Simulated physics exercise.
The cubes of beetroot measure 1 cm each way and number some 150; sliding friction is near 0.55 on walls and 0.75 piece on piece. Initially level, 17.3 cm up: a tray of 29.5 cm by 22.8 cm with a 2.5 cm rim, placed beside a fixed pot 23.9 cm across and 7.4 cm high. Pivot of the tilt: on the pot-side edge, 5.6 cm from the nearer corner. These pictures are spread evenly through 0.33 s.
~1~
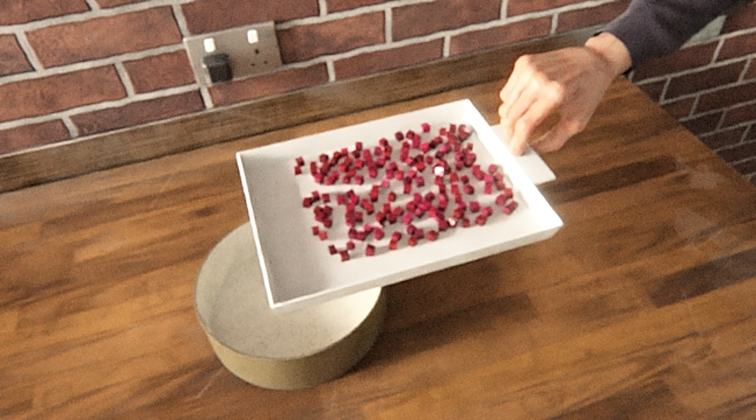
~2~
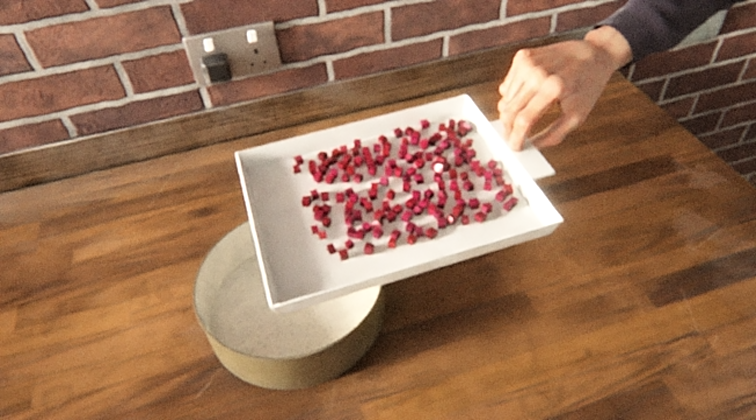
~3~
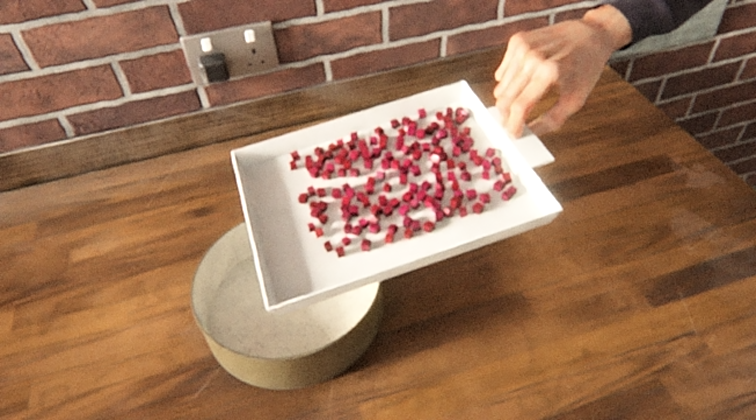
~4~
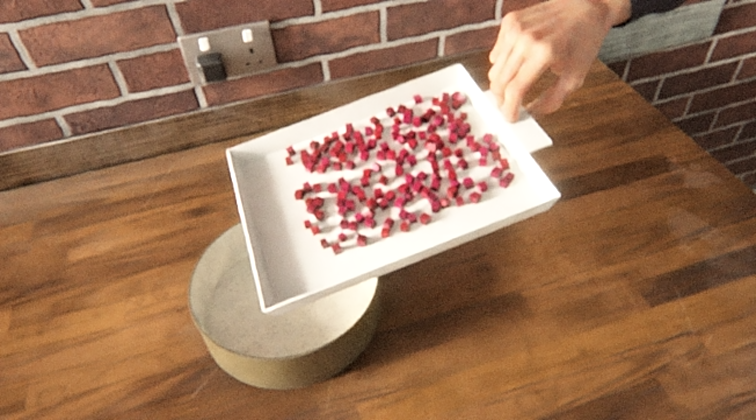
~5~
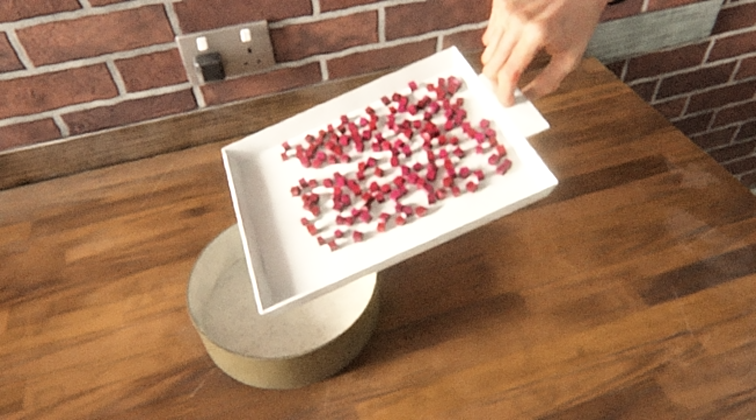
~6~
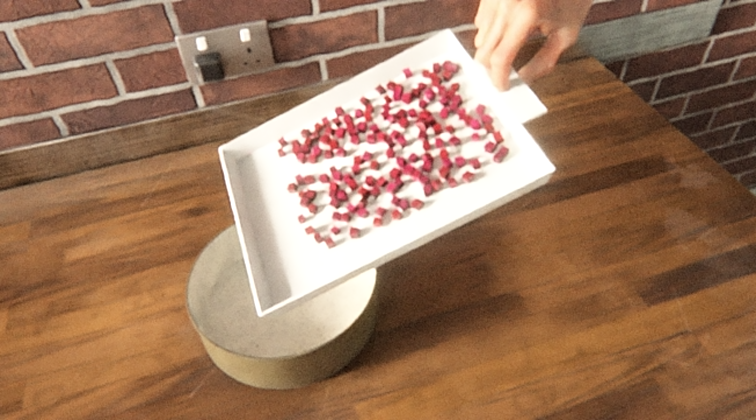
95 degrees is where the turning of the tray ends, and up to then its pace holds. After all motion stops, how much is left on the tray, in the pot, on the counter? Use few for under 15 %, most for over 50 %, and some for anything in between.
Left on the tray: Few, pot: Some, counter: Most.
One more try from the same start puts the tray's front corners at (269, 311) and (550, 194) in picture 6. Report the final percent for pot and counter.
That works out as pot 0 and counter 100.
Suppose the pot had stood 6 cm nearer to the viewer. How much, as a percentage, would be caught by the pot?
Then roughly 65 percent would land in it.
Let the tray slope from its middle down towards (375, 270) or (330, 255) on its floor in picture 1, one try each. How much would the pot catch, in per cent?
That would be close to 5 per cent and then close to 5 per cent.
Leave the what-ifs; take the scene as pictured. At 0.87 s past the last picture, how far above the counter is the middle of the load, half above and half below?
Some 14 cm.
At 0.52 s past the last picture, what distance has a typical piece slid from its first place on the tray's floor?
Displacement on the tray: About 14 cm.
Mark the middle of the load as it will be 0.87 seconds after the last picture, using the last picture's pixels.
Load centre est.: (239, 315) px.
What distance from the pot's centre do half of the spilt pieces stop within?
26 cm.
Then, 0.52 s after the last picture, tilt 55 degrees; the tray holds 100 %, the pot 0 %.
Then, 0.87 s after the last picture, tilt 79 degrees; the tray holds 45 %, the pot 10 %.
Then, 1.30 s after the last picture, tilt 95 degrees; the tray holds 10 %, the pot 20 %.
In the end, tray 0 %, pot 35 %, counter 65 %.
